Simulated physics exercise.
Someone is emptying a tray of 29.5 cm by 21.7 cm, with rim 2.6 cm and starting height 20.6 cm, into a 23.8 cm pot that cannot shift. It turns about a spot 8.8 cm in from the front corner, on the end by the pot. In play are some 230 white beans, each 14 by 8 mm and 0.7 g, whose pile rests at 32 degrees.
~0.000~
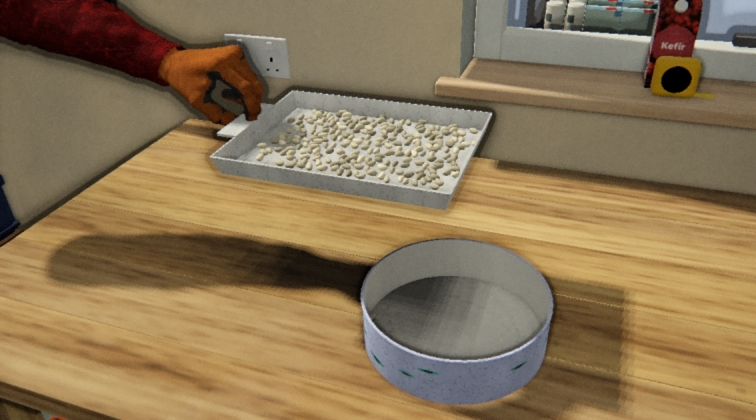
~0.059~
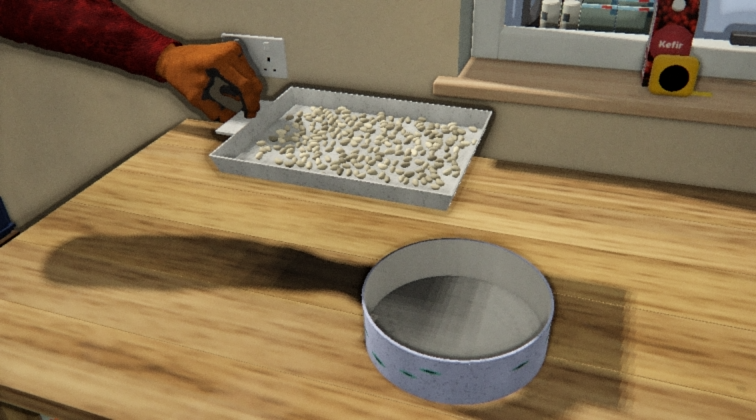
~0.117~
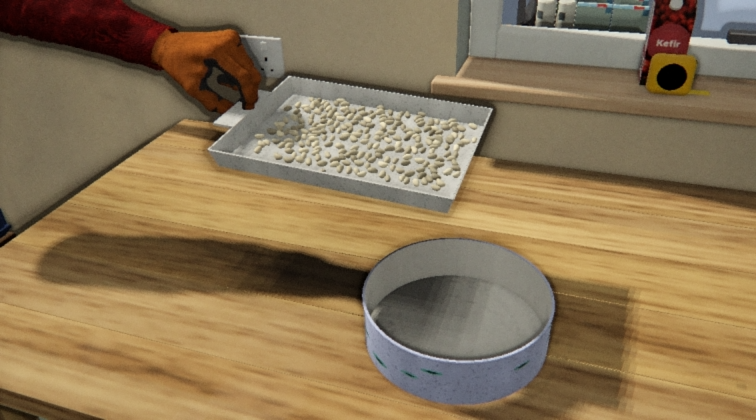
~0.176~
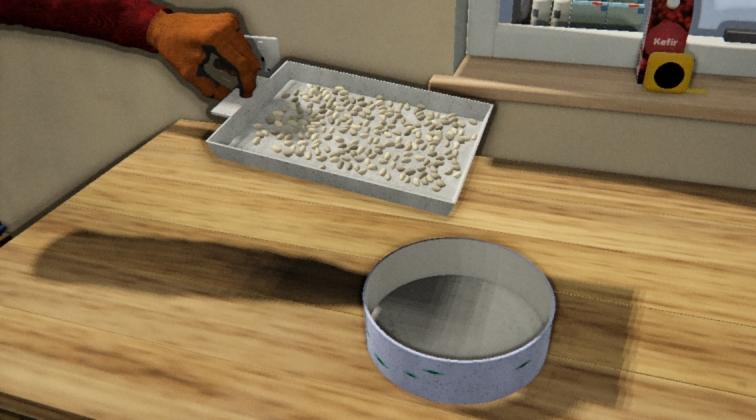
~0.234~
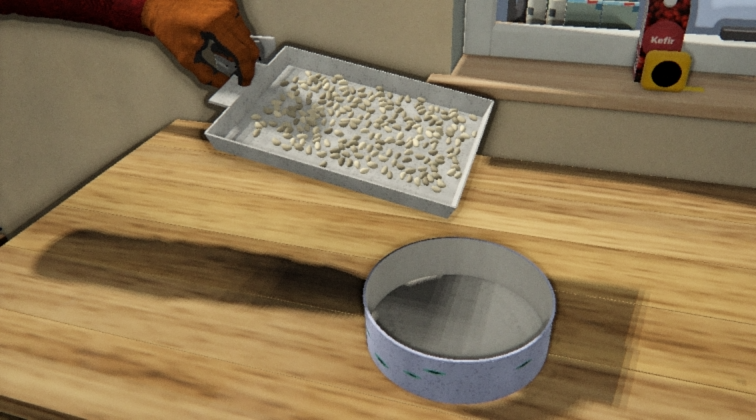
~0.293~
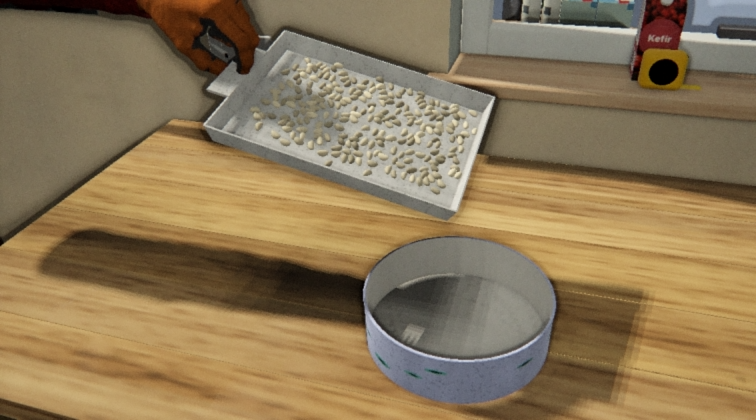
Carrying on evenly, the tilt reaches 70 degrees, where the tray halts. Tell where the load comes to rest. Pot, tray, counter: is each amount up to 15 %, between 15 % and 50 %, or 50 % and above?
Pot: 50 % and above; tray: Between 15 % and 50 %; counter: Up to 15 %.
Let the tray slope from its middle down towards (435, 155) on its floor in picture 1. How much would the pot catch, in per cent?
That would be close to 5 per cent.
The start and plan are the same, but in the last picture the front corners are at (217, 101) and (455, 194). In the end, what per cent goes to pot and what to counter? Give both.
That works out as pot 20 and counter 10.
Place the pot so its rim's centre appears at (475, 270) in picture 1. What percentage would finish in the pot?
Estimate: ~ 70 %.
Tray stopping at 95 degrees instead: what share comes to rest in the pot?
Around 100 %, I reckon.
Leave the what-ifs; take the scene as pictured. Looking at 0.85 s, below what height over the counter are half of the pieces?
Roughly 20 centimetres.
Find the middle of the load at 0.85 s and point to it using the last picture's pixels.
The load's centre is near (442, 193) at that time.
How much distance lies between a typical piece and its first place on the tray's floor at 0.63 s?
It has moved some 8 cm from its start.
After 0.63 s, tilt 44 degrees; the tray holds 100 %, the pot 0 %.
After 0.85 s, tilt 60 degrees; the tray holds 95 %, the pot 0 %.
After 1.19 s, tilt 70 degrees; the tray holds 55 %, the pot 40 %.
At rest (2.7 s), pot 70 %, tray 30 %, counter 0 %.
